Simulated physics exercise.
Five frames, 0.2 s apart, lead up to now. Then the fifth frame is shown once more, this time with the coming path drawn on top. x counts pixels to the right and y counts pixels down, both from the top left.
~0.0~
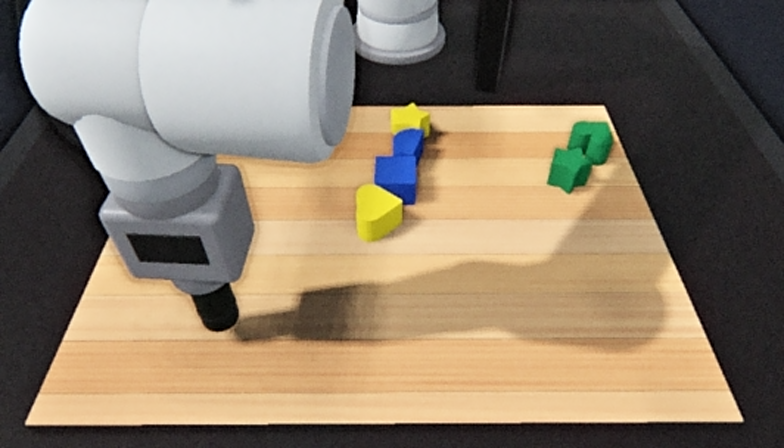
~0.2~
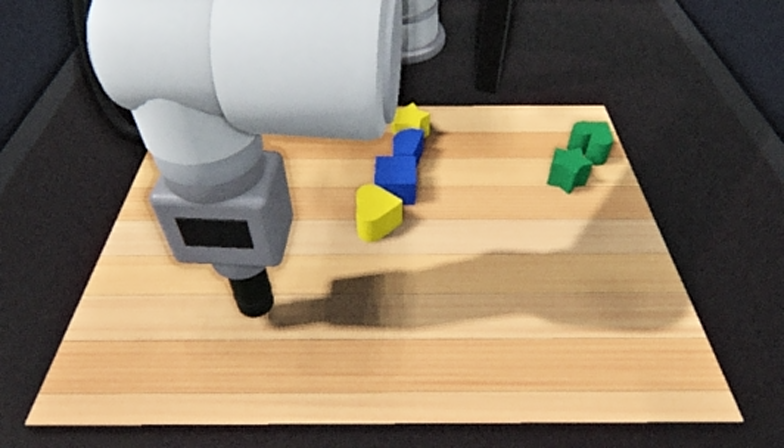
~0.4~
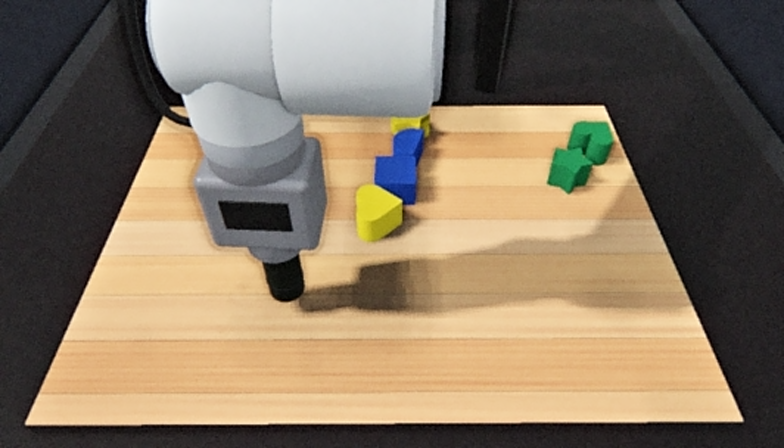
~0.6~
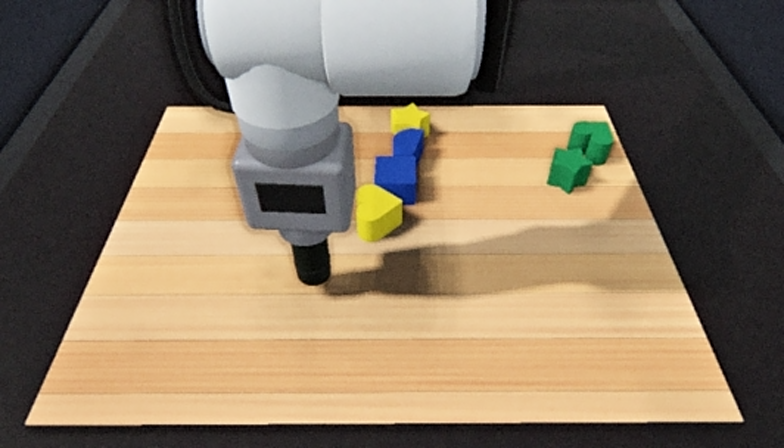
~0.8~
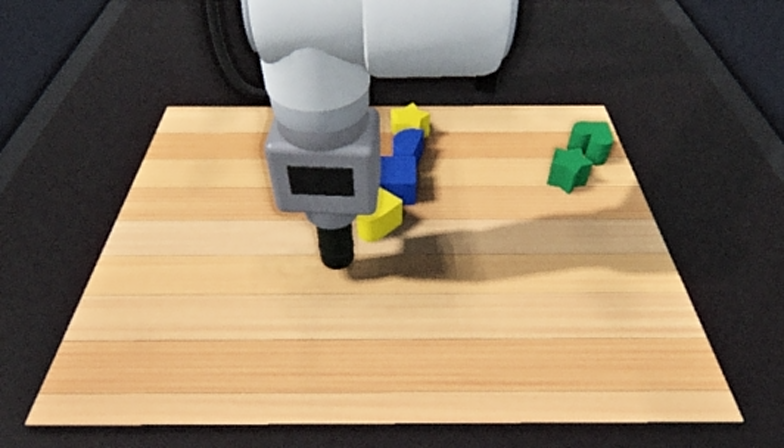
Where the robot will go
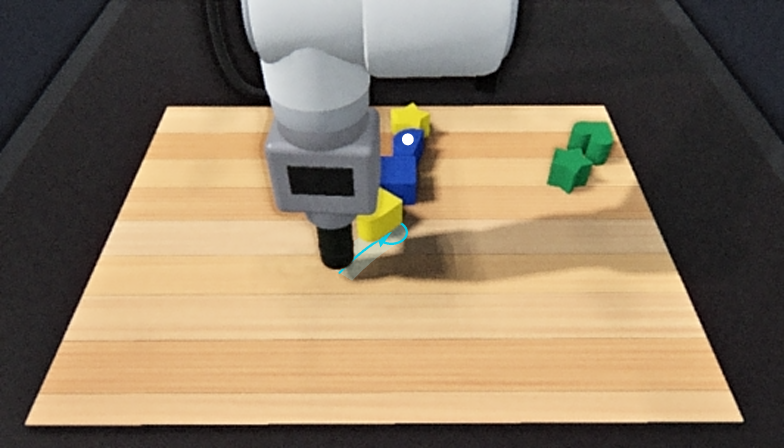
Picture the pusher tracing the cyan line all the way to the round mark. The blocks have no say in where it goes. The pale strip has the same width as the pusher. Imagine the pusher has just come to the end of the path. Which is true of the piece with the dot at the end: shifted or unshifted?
The piece with the dot moves.
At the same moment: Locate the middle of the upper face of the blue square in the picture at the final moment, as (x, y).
About (401, 156).
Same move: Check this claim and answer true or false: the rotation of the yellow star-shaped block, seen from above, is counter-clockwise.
My answer: True.
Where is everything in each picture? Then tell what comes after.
In the first picture, pusher's lower end (222, 318); yellow heart block (375, 202); blue square (395, 169); blue D-shaped block (408, 139); yellow star-shaped block (410, 115).
In the second picture, pusher (257, 304); blocks still.
In the third picture, pusher (288, 289); blocks still.
In the fourth picture, pusher (315, 274); blocks still.
In the fifth picture, pusher (338, 258); yellow heart block partly hidden; blue square (395, 169); blue D-shaped block (408, 139); yellow star-shaped block (410, 115).
Drawn move, from (339, 273) by way of (356, 257) and (373, 244) to (391, 232); the dot is on the blue D-shaped block.
Halfway along, pusher (363, 236); yellow heart block (377, 199).
At the end, pusher (391, 217); yellow heart block (391, 181), turned 30° anticlockwise; blue square (401, 156); blue D-shaped block (411, 131); yellow star-shaped block (411, 111), turned 20° anticlockwise.
